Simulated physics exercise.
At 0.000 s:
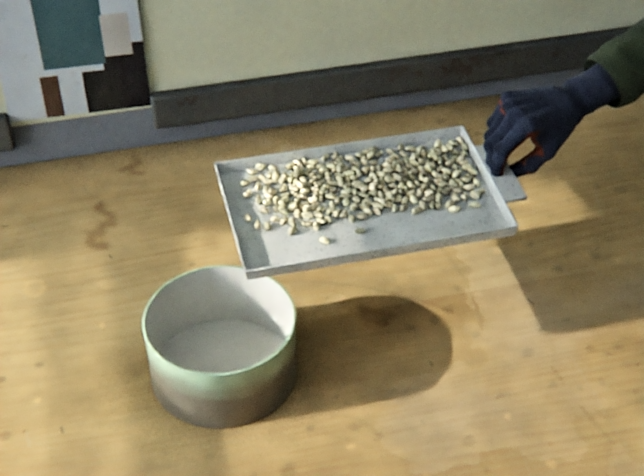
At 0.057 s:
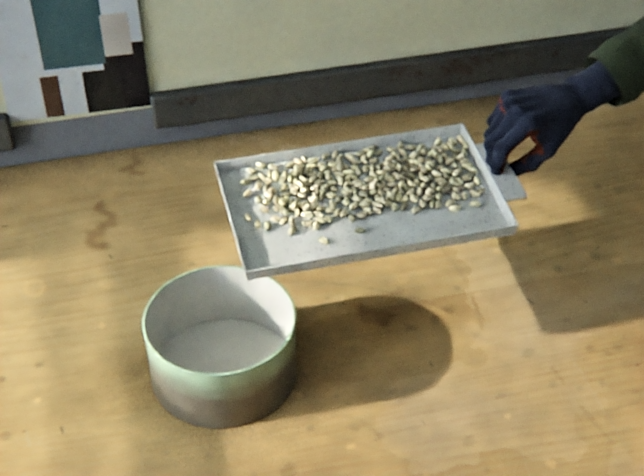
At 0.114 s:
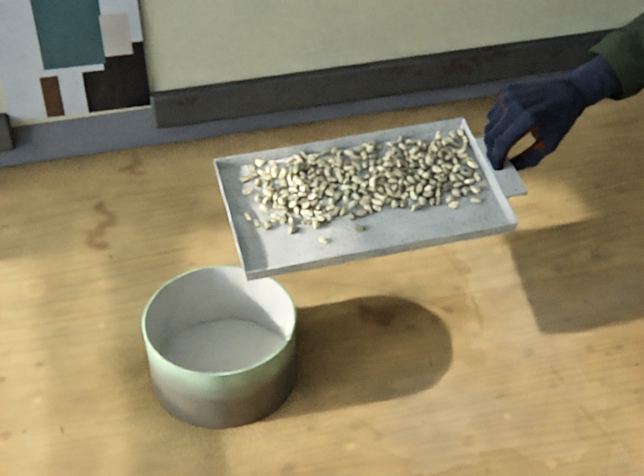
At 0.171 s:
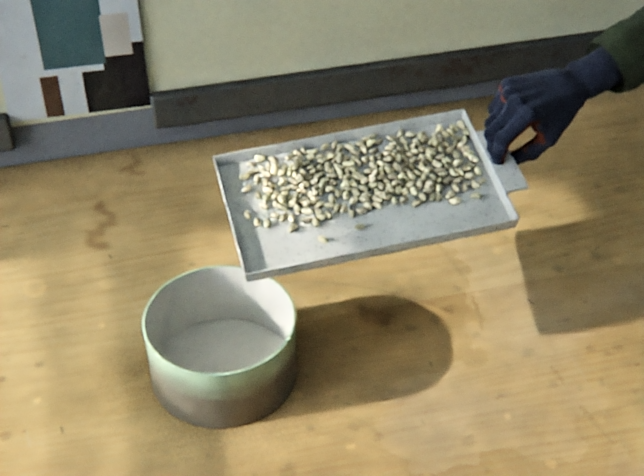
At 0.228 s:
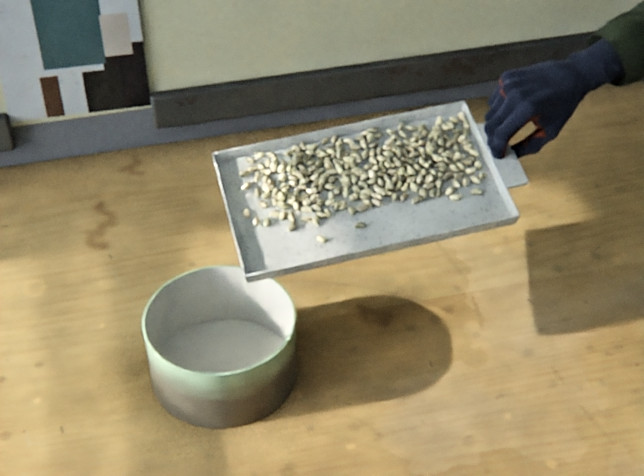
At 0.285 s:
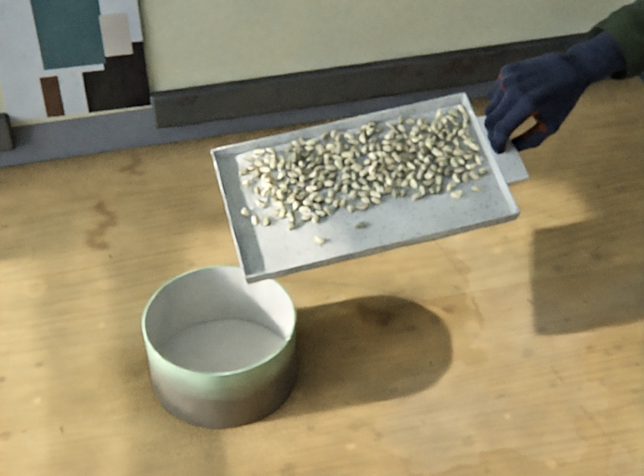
A gloved hand slowly raises the right end of a tray of pale beans.
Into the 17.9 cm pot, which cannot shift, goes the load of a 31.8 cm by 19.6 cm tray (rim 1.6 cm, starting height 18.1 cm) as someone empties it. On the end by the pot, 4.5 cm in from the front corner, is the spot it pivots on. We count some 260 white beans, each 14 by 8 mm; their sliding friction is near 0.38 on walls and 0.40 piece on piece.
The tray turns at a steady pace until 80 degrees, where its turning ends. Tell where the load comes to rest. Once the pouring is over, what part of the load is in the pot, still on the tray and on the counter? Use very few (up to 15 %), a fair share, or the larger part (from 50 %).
Pot: The larger part, tray: Very few, counter: A fair share.
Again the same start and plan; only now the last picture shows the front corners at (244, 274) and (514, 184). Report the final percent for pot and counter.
You'd end with pot at 85 and counter at 5.
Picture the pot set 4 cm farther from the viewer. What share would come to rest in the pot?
Share in pot: Approx. 25 %.
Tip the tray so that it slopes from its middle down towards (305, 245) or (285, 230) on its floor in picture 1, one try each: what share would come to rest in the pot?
95 and 75 %.
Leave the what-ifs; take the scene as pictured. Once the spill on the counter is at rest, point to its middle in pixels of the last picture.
Roughly at pixel (317, 433) in the last view.
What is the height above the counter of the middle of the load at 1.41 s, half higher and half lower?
Median height: Approx. 22 cm.
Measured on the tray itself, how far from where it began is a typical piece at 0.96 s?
Roughly 11 cm.
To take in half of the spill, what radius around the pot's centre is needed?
I'd say close to 16 centimetres.
After 0.96 s, tilt 43 degrees; the tray holds 100 %, the pot 0 %.
After 1.41 s, tilt 65 degrees; the tray holds 90 %, the pot 5 %.
After 1.93 s, tilt 80 degrees; the tray holds 25 %, the pot 30 %.
In the end, at 3.1 s, pot 60 %, tray 5 %, counter 35 %.
